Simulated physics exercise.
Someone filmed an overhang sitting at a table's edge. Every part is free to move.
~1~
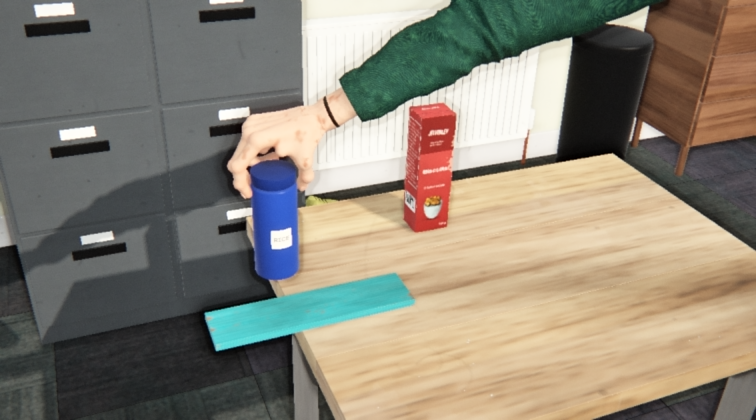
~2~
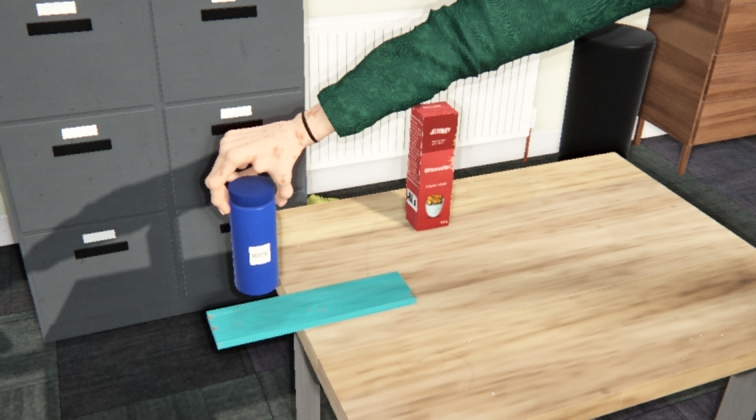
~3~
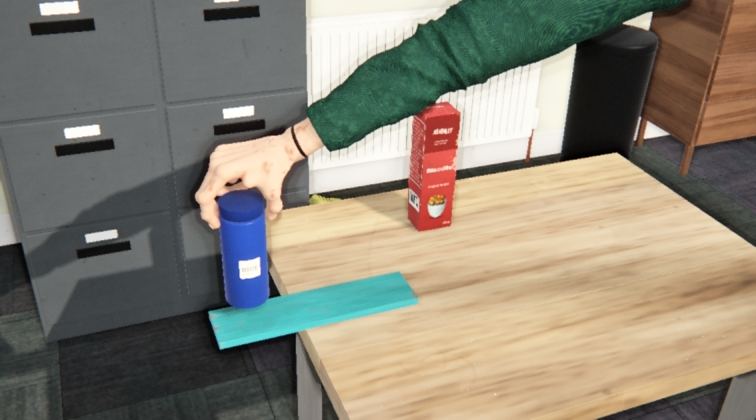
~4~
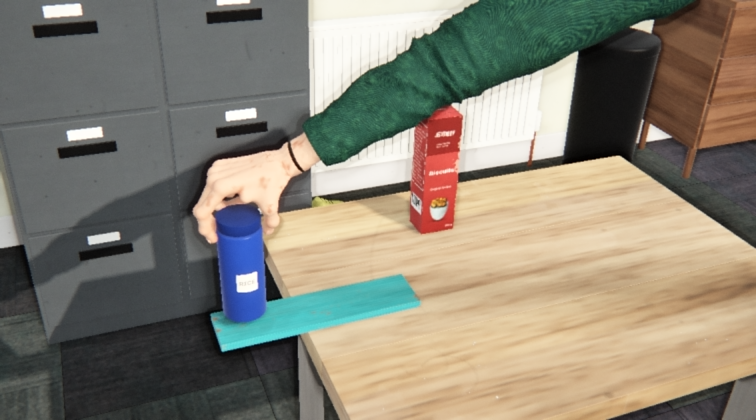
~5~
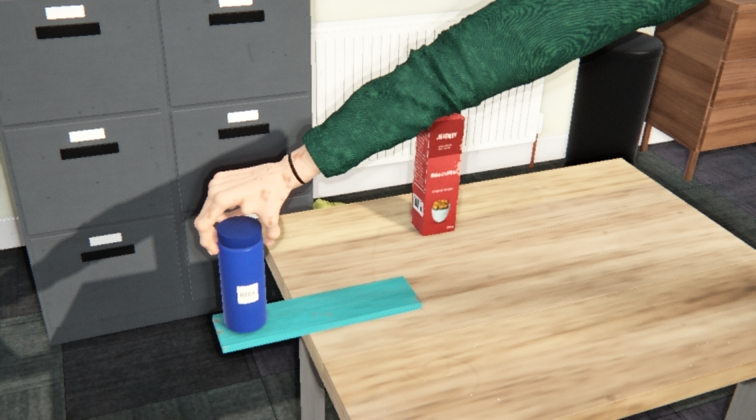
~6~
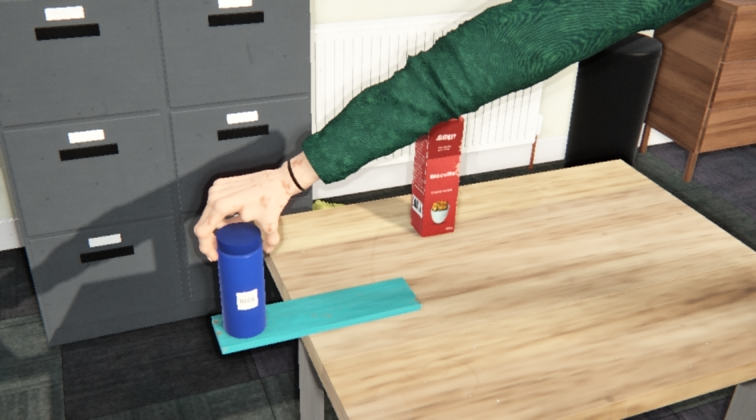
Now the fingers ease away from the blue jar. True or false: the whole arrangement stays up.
False, it comes down.
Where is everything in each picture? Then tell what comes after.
The first frame shows coming down; blue jar (275, 220); turquoise plank (312, 309).
The second frame shows coming down; blue jar (254, 236); turquoise plank (314, 308).
The third frame shows coming down; blue jar (245, 250); turquoise plank (316, 308).
The fourth frame shows coming down; blue jar (242, 264); turquoise plank (318, 310).
The fifth frame shows coming down; blue jar (243, 275); turquoise plank (319, 312).
The sixth frame shows in place under the hand; blue jar (242, 281); turquoise plank (319, 313).
Then, 0.40 s after the last picture, blue jar now down on the floor or falling; turquoise plank on its side.
Then, 0.50 s after the last picture, turquoise plank now down on the floor or falling.
Then, 0.60 s after the last picture, things are still on the move.
Then, 0.80 s after the last picture, as before.
By the end, down on the floor or falling, blue jar and turquoise plank; red carton in place. The plank tips off the edge.
